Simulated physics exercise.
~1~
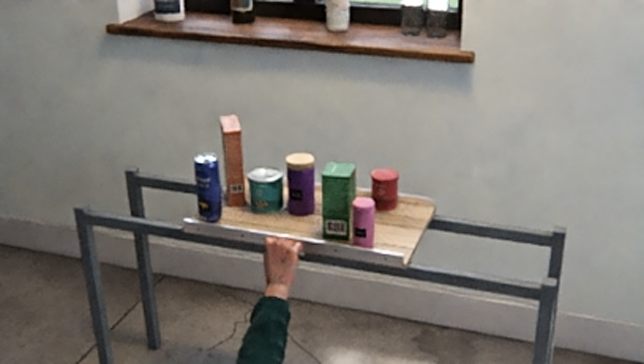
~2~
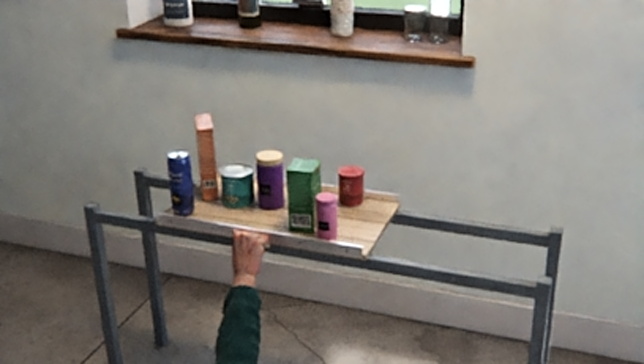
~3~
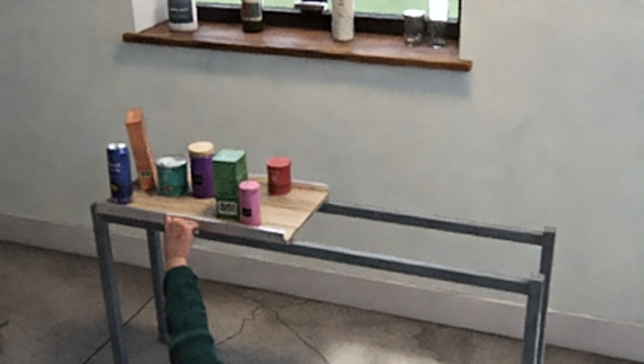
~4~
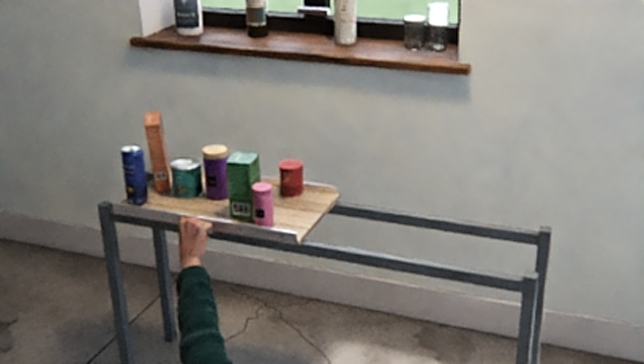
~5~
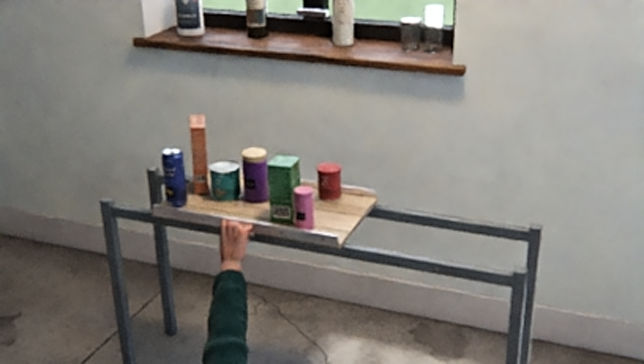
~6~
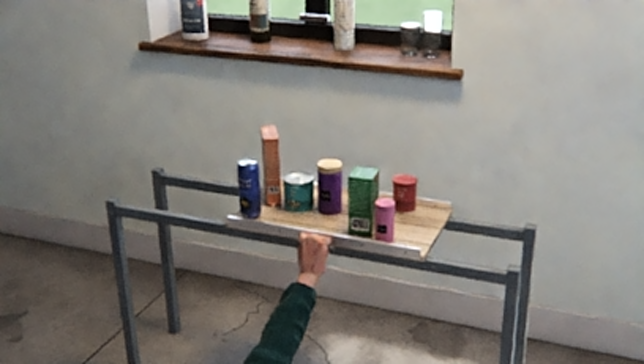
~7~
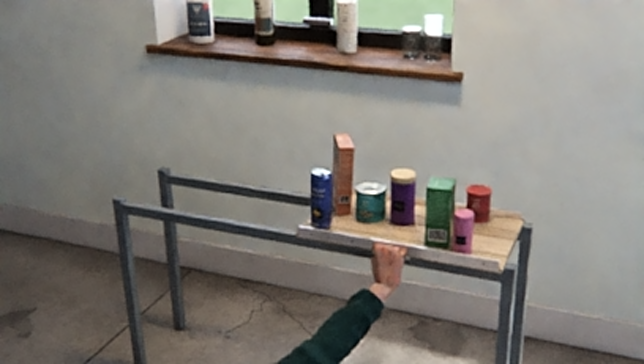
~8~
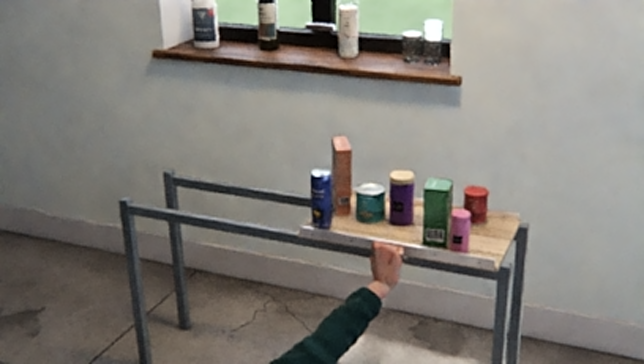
A wooden tray with pale raised edges rests on a grey metal frame before a plain wall, beneath a window with bottles and jars on its sill, seen from slightly above as the view drifts gently. On it stand a blue can, a tall orange packet, a turquoise tin, a purple jar, a green carton, a pink shaker and a red tin. A green-sleeved hand at the front edge slides it left to the frame's end, the packet leaning slightly. The hand then moves it right, all the way across. It stops at the right end, everything still upright and in place.
